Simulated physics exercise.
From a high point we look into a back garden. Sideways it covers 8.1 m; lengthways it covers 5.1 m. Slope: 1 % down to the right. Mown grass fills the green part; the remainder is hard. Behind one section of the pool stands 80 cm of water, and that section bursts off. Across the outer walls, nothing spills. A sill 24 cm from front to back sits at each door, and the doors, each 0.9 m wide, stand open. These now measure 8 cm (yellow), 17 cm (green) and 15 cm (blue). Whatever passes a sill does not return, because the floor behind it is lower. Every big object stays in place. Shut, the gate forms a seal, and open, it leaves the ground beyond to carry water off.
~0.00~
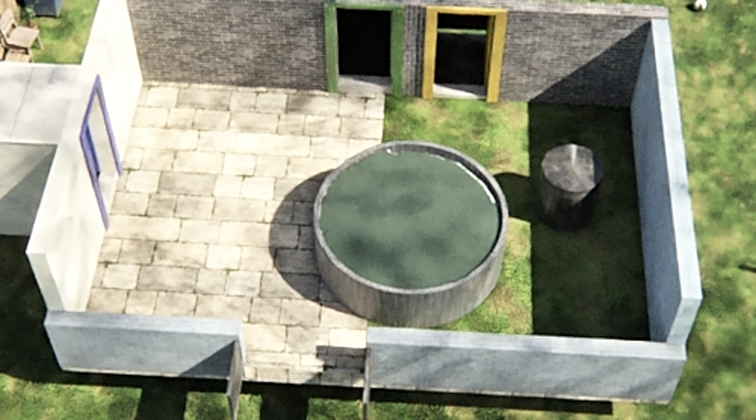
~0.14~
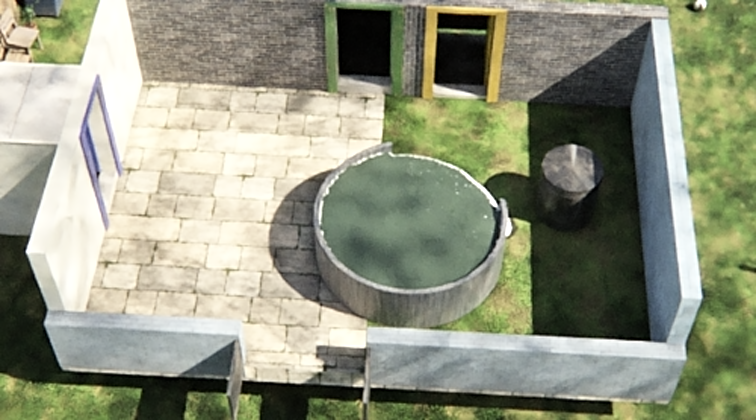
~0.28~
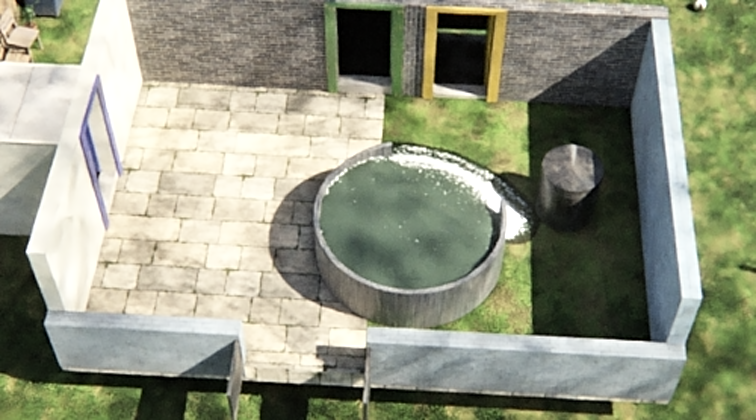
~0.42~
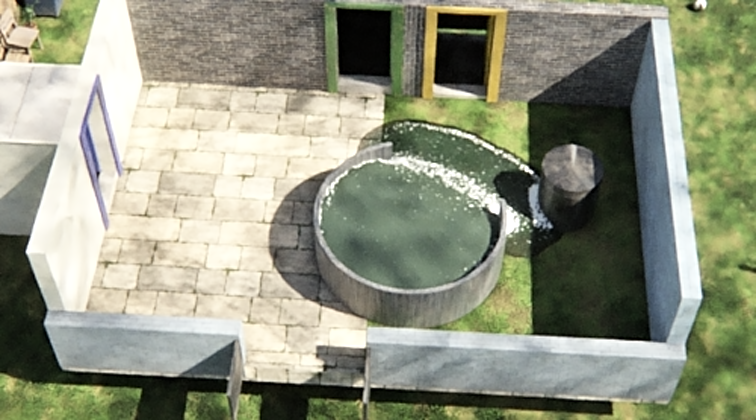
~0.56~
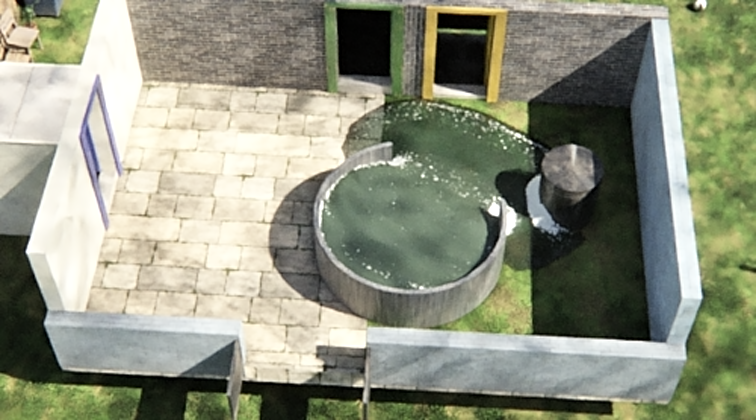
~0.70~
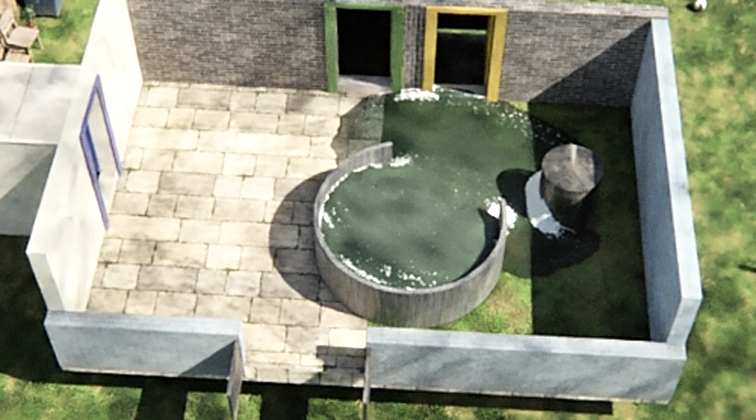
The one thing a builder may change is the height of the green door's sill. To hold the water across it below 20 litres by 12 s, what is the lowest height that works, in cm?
Close to 12.5 cm is just enough.
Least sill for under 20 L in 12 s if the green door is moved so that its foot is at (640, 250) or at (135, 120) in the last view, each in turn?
First place around 15 cm, second around 7.0 cm.
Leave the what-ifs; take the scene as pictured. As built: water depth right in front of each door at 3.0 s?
Lab note, cm: Yellow 28; green 13; blue 0.
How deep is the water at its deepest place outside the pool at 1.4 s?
I'd put it near 51 cm.
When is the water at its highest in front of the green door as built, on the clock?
Peak time: About 1.0 s.
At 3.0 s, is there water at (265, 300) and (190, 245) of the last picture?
Taking them as asked: Spared, then spared.
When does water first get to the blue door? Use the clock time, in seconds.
Blue 4.5 s.
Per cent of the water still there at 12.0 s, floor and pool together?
Remaining share: Around 80 %.
After 1.4 s water covers 35 % of the floor, deepest (51 cm) near (544, 105); 17 cm at the green door, 2 litres in over its 17 cm sill.
After 3.0 s water covers 55 % of the floor, deepest (43 cm) near (620, 109); 13 cm at the green door, 4 litres in over its 17 cm sill.
After 12.0 s water covers 100 % of the floor, deepest (14 cm) near (629, 374); 6 cm at the green door, 5 litres in over its 17 cm sill.
At the green door as built, the water arrived by 0.8 s and peaked near 20 cm at 1.0 s.
With a sill of 11 cm, 29 litres would have come in within the 12 s; with 15.5 cm, 7 litres. So under 20 litres takes about 12.5 cm.
